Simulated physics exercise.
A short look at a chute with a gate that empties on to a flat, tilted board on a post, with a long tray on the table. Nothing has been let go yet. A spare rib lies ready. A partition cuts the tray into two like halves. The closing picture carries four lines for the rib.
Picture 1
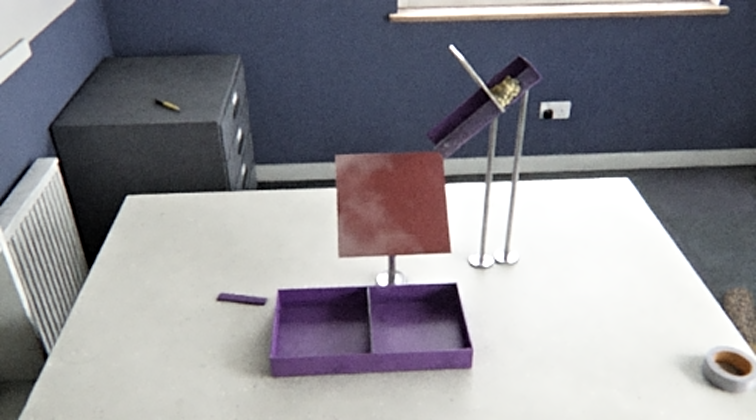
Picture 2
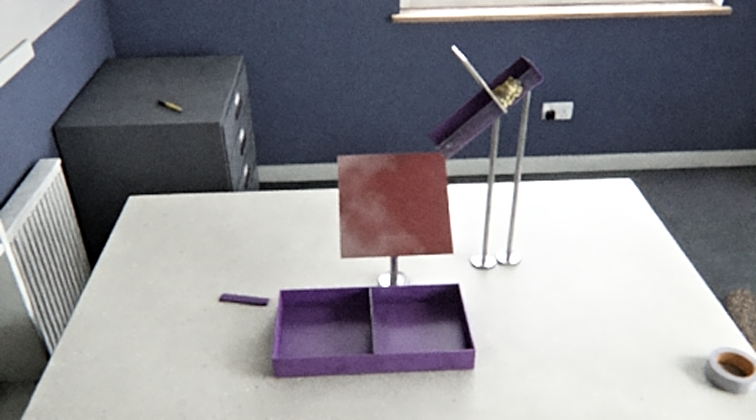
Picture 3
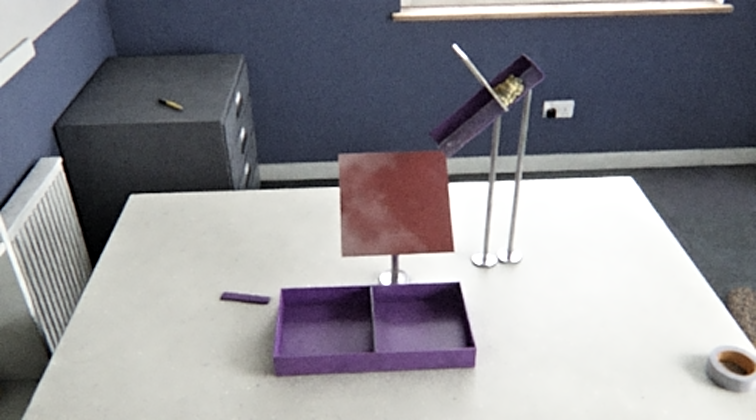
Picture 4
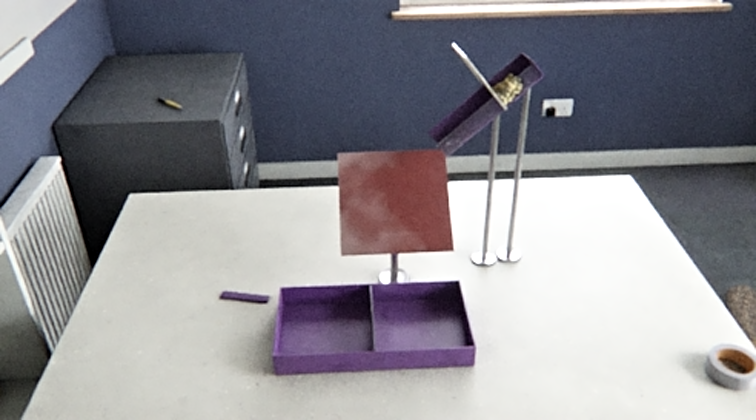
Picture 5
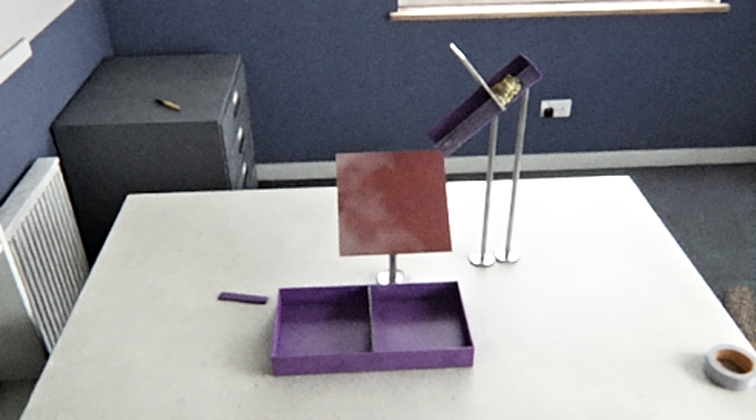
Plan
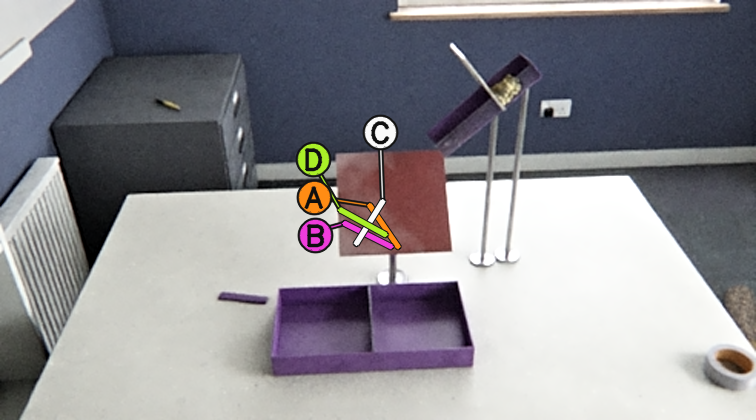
White table holding a divided purple tray, a tilted reddish board and a raised chute with its load behind a gate, all staying still.
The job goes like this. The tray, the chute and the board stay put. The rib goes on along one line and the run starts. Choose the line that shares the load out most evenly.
C beats the others.
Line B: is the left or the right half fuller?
The right half.
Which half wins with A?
More lands on the right.
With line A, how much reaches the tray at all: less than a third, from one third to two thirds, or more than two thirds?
More than two thirds.
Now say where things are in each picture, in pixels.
Load behind the gate near (504, 90), soya beans; lip of the chute near (440, 152), sloping fairly steeply, in the first frame.
Middle of the board near (394, 203), tilted fairly steeply; middle of its low edge near (397, 256); of its high edge near (391, 154), in the second frame.
Front corners of the tray near (274, 357) and (476, 348); front end of its middle wall near (376, 352), in the third frame.
Middle of the load near (507, 88); lip near (442, 150), in the fourth frame.
Middle of the load near (505, 89); lip near (441, 151), in the fifth frame.
On the marked copy, line A from (369, 205) to (397, 246); line B from (344, 223) to (390, 246); line C from (382, 201) to (356, 243); line D from (340, 209) to (385, 234).
Choosing A, of what is caught, only a few in the left half, all but a few in the right.
Choosing B, of what is caught, only a few in the left half, all but a few in the right.
Choosing C, of what is caught, close to half in the left half, close to half in the right.
Choosing D, of what is caught, only a few in the left half, all but a few in the right.
